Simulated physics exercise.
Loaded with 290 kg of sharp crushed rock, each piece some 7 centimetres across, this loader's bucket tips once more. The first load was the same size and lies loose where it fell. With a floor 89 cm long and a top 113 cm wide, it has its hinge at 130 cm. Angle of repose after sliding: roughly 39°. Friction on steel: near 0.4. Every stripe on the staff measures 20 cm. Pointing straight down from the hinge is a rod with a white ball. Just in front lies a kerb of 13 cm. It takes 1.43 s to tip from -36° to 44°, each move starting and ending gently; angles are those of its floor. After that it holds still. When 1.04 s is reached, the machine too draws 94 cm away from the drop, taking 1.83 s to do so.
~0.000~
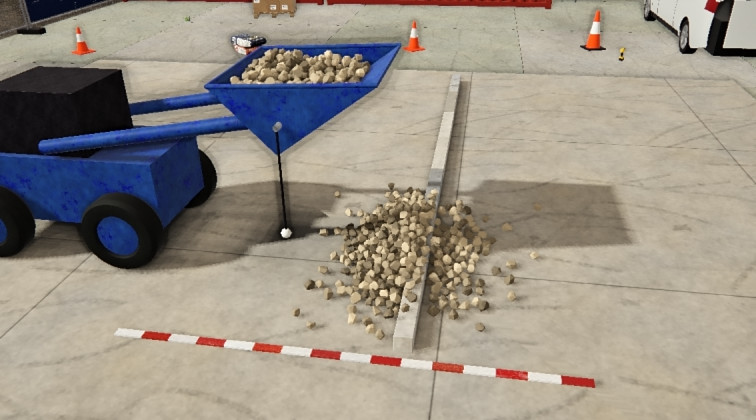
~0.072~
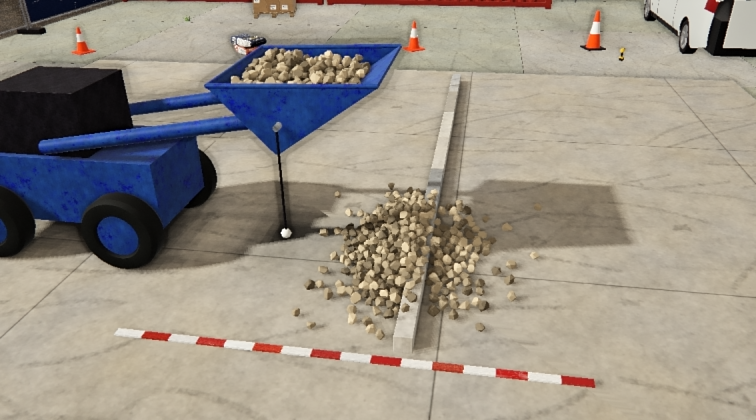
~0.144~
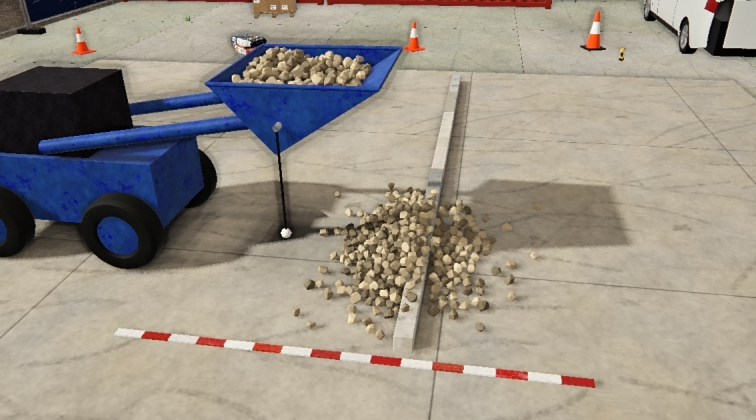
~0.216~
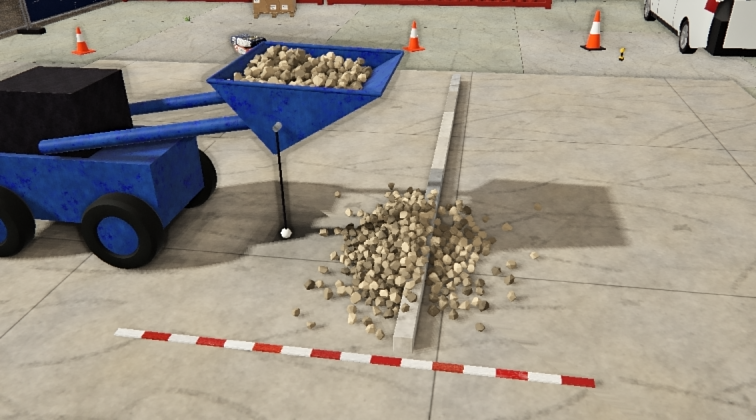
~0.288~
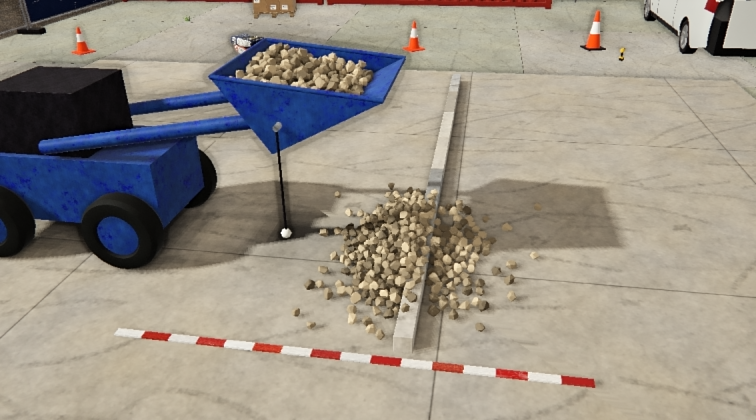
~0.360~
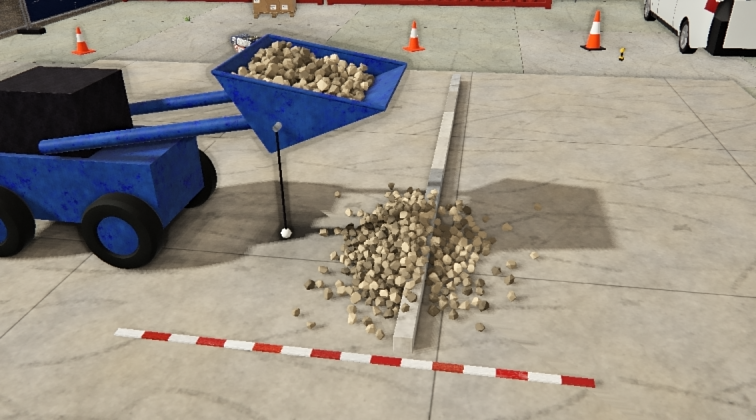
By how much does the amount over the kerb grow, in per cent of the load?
About 5 per cent.
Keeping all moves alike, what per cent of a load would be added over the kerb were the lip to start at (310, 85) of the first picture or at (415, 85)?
Roughly 0 and 40 percent, in that order.
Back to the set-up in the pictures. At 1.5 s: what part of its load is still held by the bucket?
I'd say about 30 per cent.
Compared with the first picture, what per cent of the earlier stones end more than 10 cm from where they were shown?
The answer is about 5 per cent.
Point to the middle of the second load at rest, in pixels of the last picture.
(365, 235).
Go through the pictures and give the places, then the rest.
The bucket is at -36°, its lip at (377, 85); the top of the load is at (280, 59). The earlier load is highest near (409, 224), 28 cm above ground level, 80 % on this side of the kerb, 20 % over the kerb, in the first picture.
Lip at (378, 86), floor tilted -35°, highest stones at (281, 58); the stones move at 0.1 m/s on average, in the second picture.
The bucket is at -34°, its lip at (379, 90); the top of the load is at (278, 57); the stones move at 0.1 m/s on average, in the third picture.
The bucket is at -31°, its lip at (381, 95); the top of the load is at (279, 55); the stones move at 0.2 m/s on average, in the fourth picture.
Lip at (383, 101), floor tilted -28°, highest stones at (277, 53); the stones move at 0.2 m/s on average, in the fifth picture.
Lip at (385, 109), floor tilted -23°, highest stones at (274, 51); the stones move at 0.2 m/s on average, in the sixth picture.
After 1.1 s the floor is at 31°; in per cent of one load, 100 in the bucket, 80 on this side of the kerb, 20 over the kerb; the foremost stones are at (513, 253).
After 1.5 s the floor is at 44°; in per cent of one load, 32 in the bucket, 148 on this side of the kerb, 20 over the kerb; the foremost stones are at (513, 253).
After 3.3 s the floor is at 44°; in per cent of one load, 0 in the bucket, 175 on this side of the kerb, 25 over the kerb; the foremost stones are at (515, 252).
After 5.9 s the floor is at 44°; in per cent of one load, 0 in the bucket, 175 on this side of the kerb, 25 over the kerb; the foremost stones are at (515, 252). Net gain over the kerb, 5.
